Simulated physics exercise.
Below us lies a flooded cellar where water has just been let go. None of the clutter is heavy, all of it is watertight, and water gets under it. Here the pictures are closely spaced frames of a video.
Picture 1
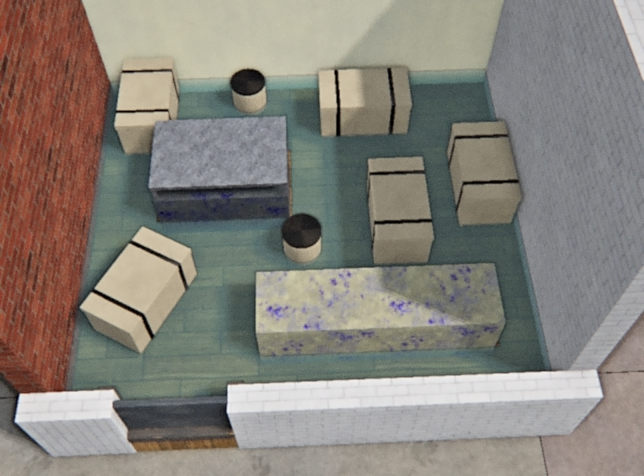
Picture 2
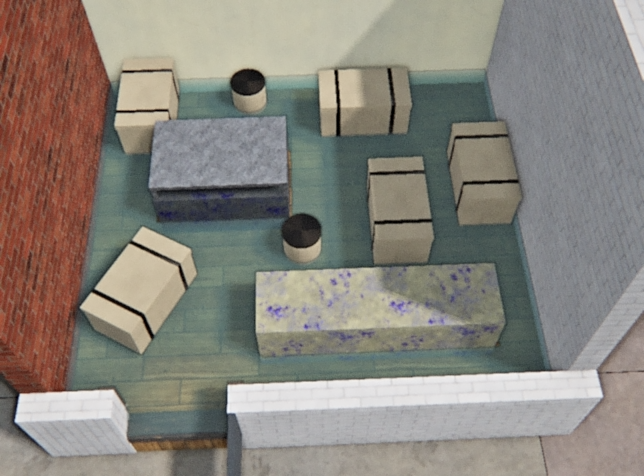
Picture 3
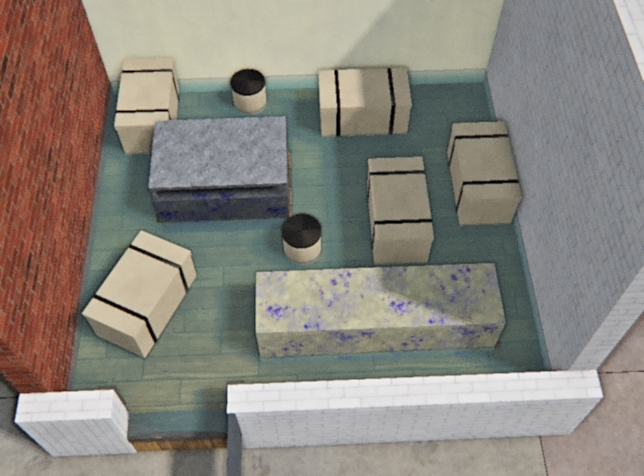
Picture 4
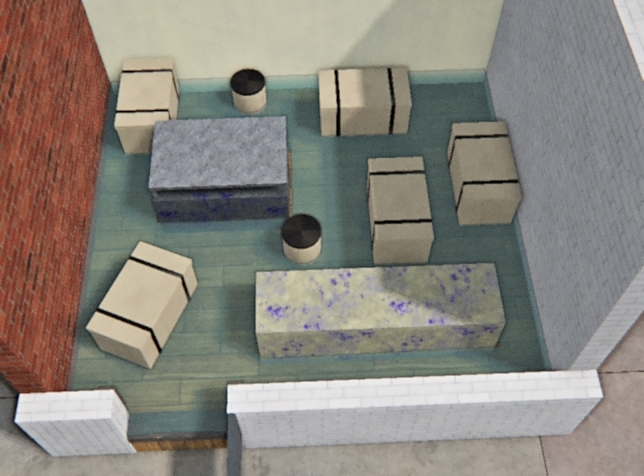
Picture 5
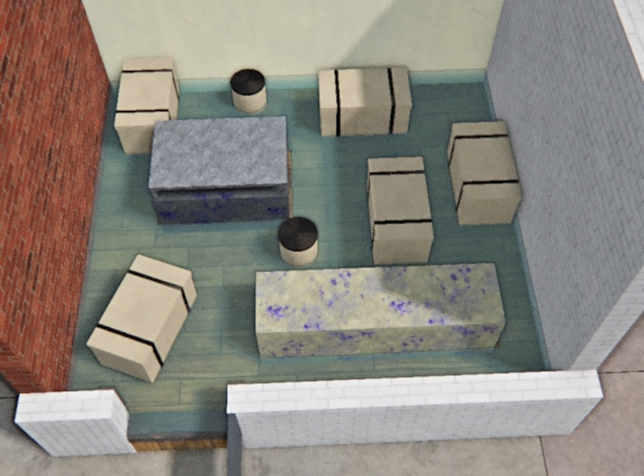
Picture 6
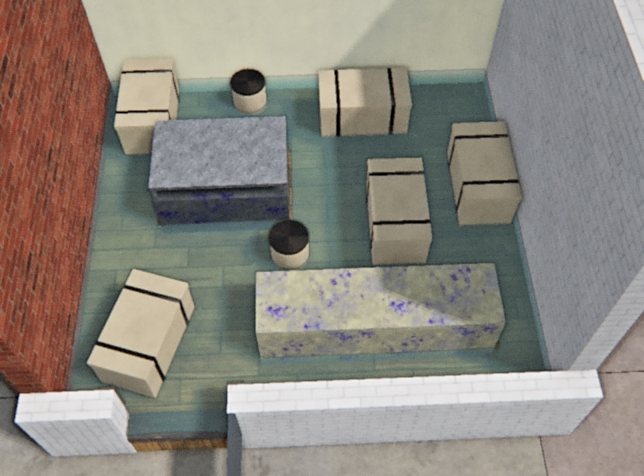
A dark panel vanished from the gap in the front wall, then a cream strapped trunk at left drifted a little toward that wall, turning slightly, before a black-topped pail edged left.
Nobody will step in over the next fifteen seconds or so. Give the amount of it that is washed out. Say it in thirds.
The share will most likely be below one third.
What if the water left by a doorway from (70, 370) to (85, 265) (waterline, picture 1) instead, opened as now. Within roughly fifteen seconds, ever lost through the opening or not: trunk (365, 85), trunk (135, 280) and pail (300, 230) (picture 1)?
First never exits, second exits, third exits.
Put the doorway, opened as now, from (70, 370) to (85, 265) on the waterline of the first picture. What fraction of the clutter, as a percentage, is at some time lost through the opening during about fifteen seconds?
It comes to about 30 per cent.
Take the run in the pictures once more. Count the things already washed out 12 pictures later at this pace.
The answer here is 0.
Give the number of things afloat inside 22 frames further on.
Tally: 7.
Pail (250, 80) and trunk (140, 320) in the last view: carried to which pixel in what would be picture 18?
Estimated: (223, 88); (177, 381).
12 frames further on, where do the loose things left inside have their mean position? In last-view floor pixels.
What remains is centred near (272, 226).
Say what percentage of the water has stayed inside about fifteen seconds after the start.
Estimate: Near 62 in a hundred.
A moment on, 0 of 7 are out; 7 afloat.
Next, 0 of 7 are out; 7 afloat.
Later, 0 of 7 are out; 7 afloat.
In the end, 0 of 7 are out; 7 afloat.
